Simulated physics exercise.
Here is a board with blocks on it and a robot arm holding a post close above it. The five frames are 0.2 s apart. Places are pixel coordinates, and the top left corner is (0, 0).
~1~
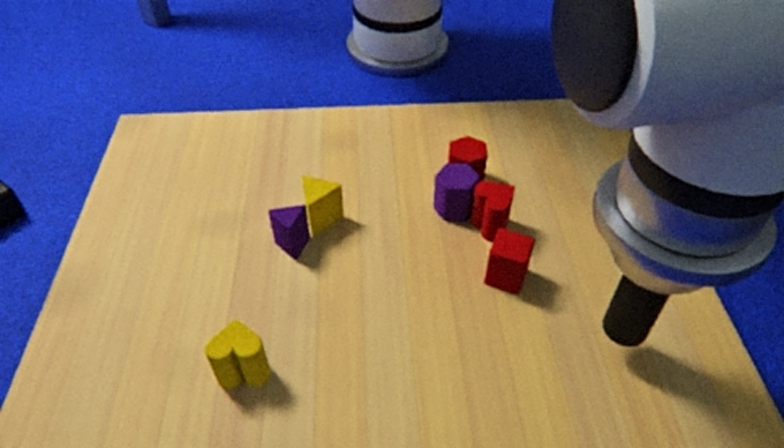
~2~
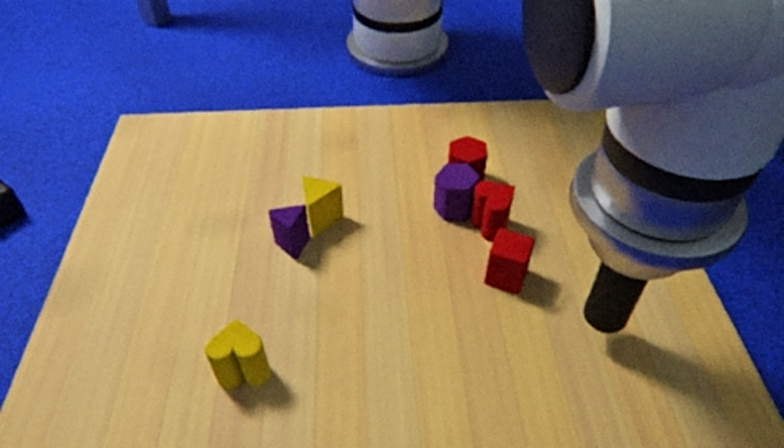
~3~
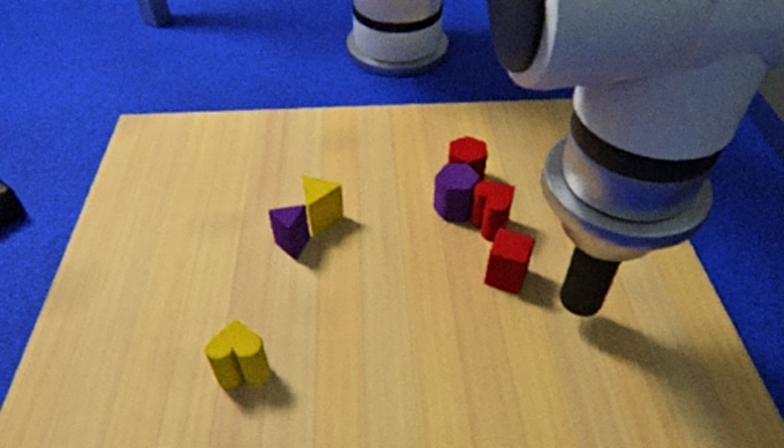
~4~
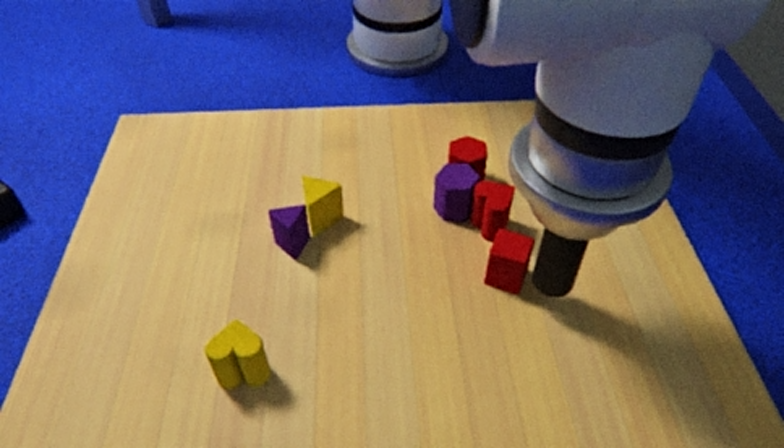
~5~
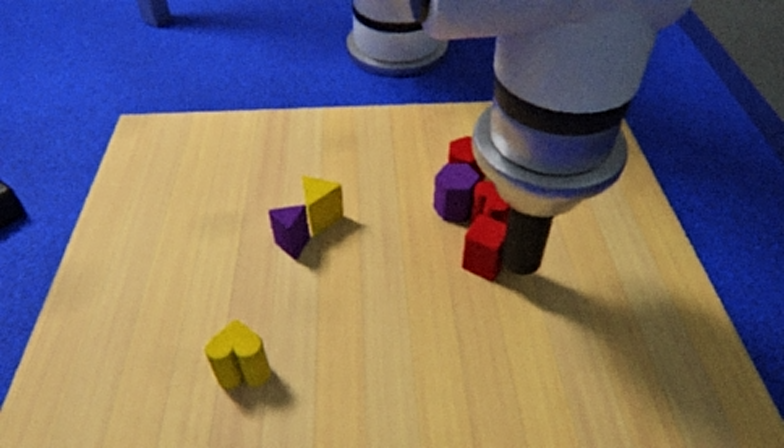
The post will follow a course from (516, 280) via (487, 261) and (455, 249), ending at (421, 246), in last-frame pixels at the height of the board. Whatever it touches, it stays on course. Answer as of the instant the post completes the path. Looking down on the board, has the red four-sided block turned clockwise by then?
I'd say yes.
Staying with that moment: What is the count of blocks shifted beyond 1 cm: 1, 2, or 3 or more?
I foresee one block being moved.
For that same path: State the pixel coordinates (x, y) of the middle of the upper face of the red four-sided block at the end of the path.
My prediction: (406, 189).
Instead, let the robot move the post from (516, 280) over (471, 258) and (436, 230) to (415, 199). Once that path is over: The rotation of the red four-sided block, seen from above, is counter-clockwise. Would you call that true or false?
That is true.
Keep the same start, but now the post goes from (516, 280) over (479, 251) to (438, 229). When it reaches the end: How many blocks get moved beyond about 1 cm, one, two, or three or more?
By the end of the path, one block has moved more than about a centimetre.
The first path, step by step. Halfway along, post (474, 235); red four-sided block (445, 205).
At the end, post (422, 227); red four-sided block (406, 189), turned 45° clockwise; red heart-shaped block in place.
